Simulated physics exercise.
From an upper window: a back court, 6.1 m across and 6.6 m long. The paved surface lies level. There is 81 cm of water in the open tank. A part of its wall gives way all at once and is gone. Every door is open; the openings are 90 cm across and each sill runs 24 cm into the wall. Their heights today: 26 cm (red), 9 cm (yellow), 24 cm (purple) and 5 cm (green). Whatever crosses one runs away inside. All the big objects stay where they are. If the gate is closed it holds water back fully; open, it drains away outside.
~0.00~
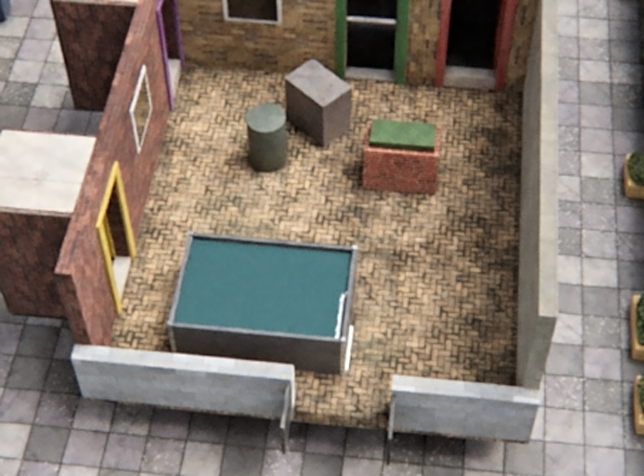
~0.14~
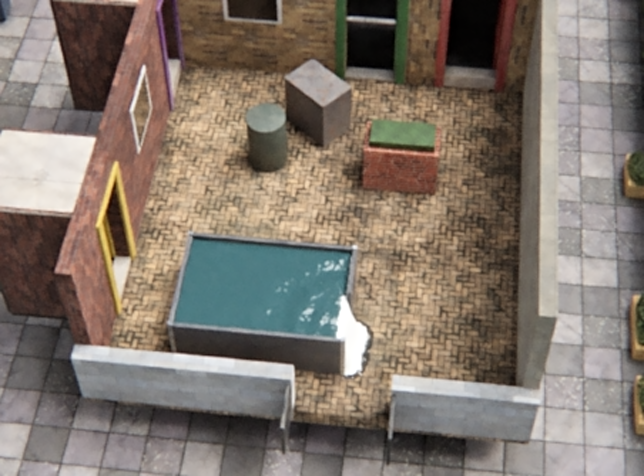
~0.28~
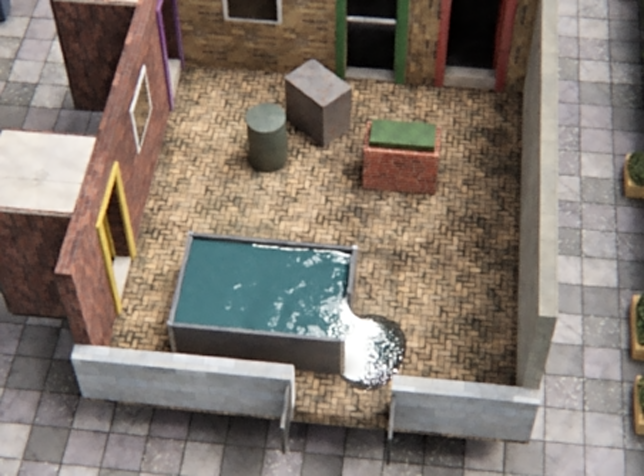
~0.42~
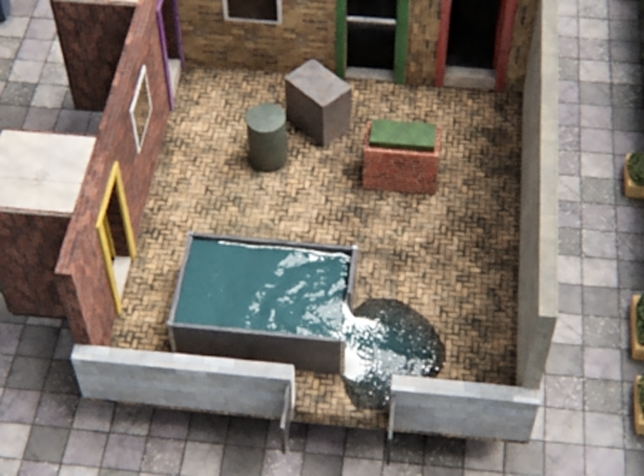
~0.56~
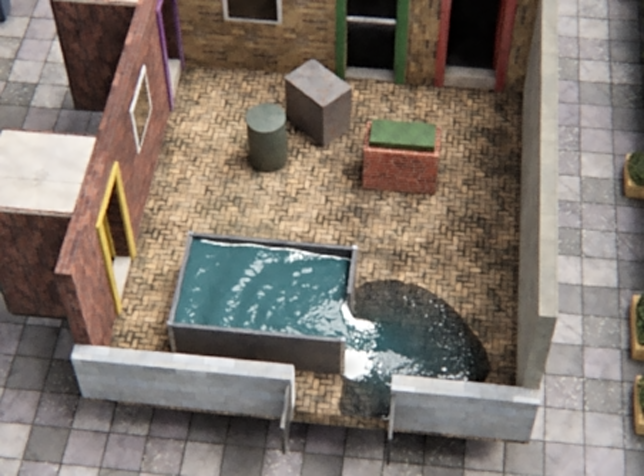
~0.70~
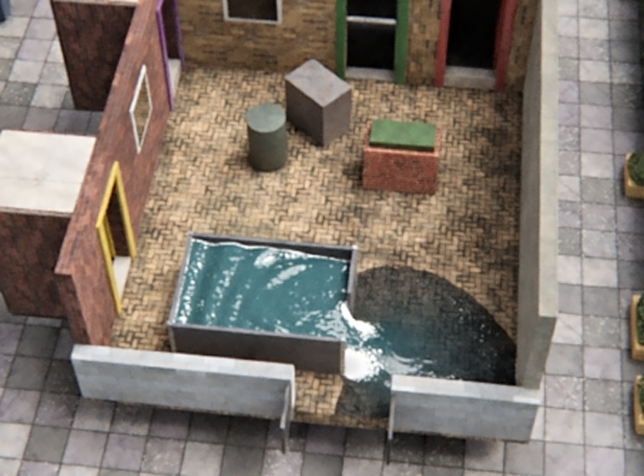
Water in an open grey-walled tank, still at first, bursts from its right side in a white gush and spreads rightward across the level paving as a widening dark, glinting pool, while ripples cross the blue-green surface behind it. The walled back court is seen from high above, the view unmoving. Beyond stand a green cylinder, a grey box and a red block topped with green, with yellow, purple, green and red doorways around.
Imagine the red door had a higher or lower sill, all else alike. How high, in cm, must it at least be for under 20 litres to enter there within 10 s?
About 22 cm.
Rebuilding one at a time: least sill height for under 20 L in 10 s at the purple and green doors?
About 10.5 cm at purple and 7.5 cm at green.
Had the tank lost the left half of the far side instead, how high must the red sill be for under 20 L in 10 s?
About 17 cm.
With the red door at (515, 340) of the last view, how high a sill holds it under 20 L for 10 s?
About 29 cm.
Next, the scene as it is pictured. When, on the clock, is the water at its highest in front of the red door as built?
At about 3.8 s.
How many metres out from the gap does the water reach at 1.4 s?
Roughly 3.2 m.
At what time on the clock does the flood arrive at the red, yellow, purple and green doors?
Arrival: Red 3.2 s, yellow 7.0 s, purple 6.0 s, green 3.8 s.
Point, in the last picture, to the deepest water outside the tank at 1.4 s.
Around (505, 416).
After 1.4 s water covers 15 % of the floor, deepest (55 cm) near (505, 416); it has not reached the red door.
After 3.0 s water covers 30 % of the floor, deepest (36 cm) near (506, 384); it has not reached the red door.
After 10.0 s water covers 90 % of the floor, deepest (15 cm) near (347, 119); 12 cm at the red door, 5 litres in over its 26 cm sill.
At the red door as built, the water arrived by 3.2 s and peaked near 30 cm at 3.8 s.
With a sill of 19.5 cm, 38 litres would have come in within the 10 s; with 26 cm, 5 litres. So under 20 litres takes about 22 cm.
